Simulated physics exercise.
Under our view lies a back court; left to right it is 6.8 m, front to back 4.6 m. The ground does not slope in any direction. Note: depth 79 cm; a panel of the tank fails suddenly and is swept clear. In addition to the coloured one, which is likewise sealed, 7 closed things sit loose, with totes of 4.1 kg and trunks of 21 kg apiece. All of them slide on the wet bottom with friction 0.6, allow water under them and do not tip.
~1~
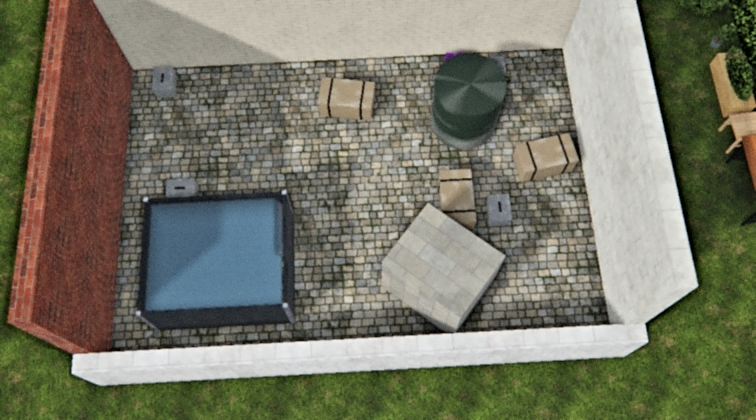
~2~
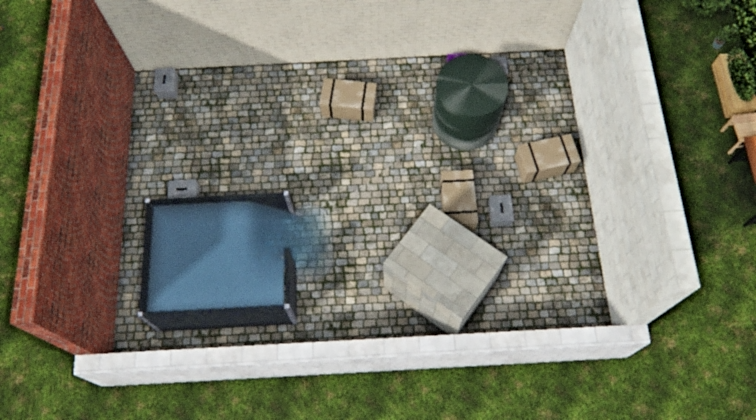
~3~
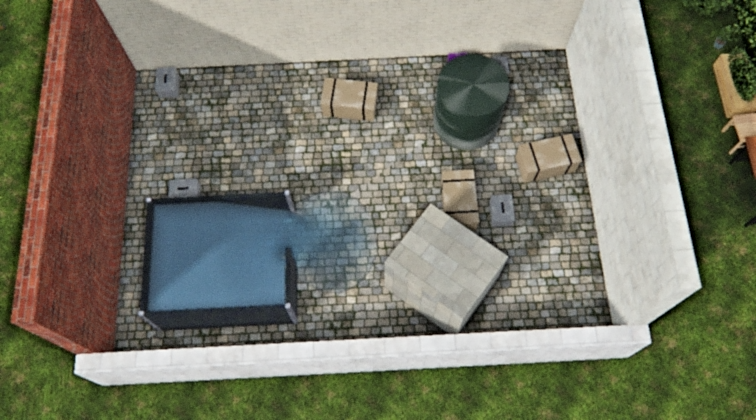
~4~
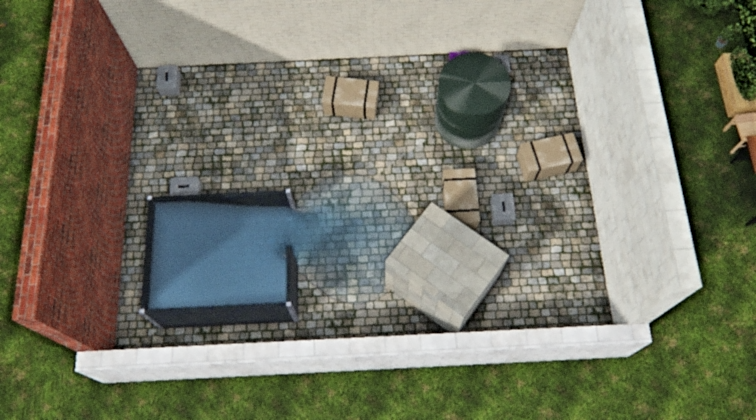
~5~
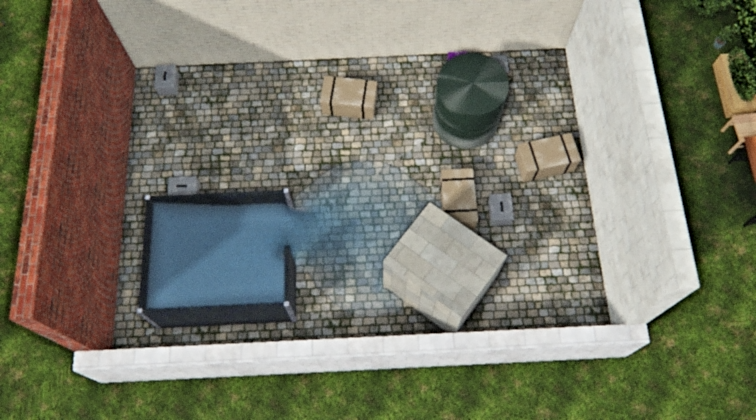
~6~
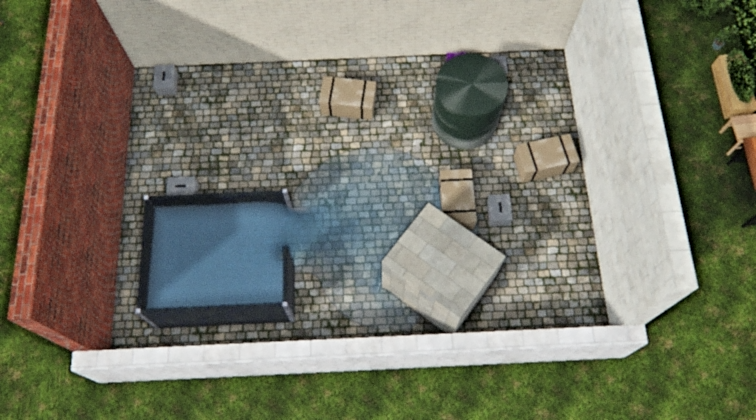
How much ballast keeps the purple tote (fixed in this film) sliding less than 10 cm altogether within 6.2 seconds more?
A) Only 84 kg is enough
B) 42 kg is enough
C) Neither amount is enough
Option B: 42 kg is enough.
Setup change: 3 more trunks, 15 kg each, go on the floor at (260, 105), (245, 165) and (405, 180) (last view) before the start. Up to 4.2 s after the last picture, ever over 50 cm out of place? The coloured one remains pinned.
One after another they come out within the mark, within the mark, beyond the mark.
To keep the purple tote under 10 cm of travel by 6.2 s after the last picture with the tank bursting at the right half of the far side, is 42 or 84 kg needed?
Under that change, only the second option works.
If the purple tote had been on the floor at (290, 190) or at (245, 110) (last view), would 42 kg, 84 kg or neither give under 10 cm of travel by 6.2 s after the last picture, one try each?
Taking the two tries in order, even the light one works and even the light one works.
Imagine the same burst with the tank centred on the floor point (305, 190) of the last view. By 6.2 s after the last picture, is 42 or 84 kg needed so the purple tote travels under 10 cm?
Then the outcome is clear: Even the lighter works.
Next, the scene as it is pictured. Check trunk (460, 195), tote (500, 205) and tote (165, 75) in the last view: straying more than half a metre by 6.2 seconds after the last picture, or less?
First one too far, second too far, third too far.
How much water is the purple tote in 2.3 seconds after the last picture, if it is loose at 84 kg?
Roughly 8 cm.
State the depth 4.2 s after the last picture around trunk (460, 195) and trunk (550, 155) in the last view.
Depth approx. 10 cm / 14 cm.
Then, 0.6 s after the last picture the purple tote would be 0 cm from its start with 42 kg and 0 cm from its start with 84 kg; 0 cm of water round it then.
Then, 2.3 s after the last picture the purple tote would be 0 cm from its start with 42 kg and 0 cm from its start with 84 kg; 8 cm of water round it then.
Then, 4.2 s after the last picture the purple tote would be 0 cm from its start with 42 kg and 0 cm from its start with 84 kg; 15 cm of water round it then.
Then, 6.2 s after the last picture the purple tote would be 0 cm from its start with 42 kg and 0 cm from its start with 84 kg; 11 cm of water round it then.
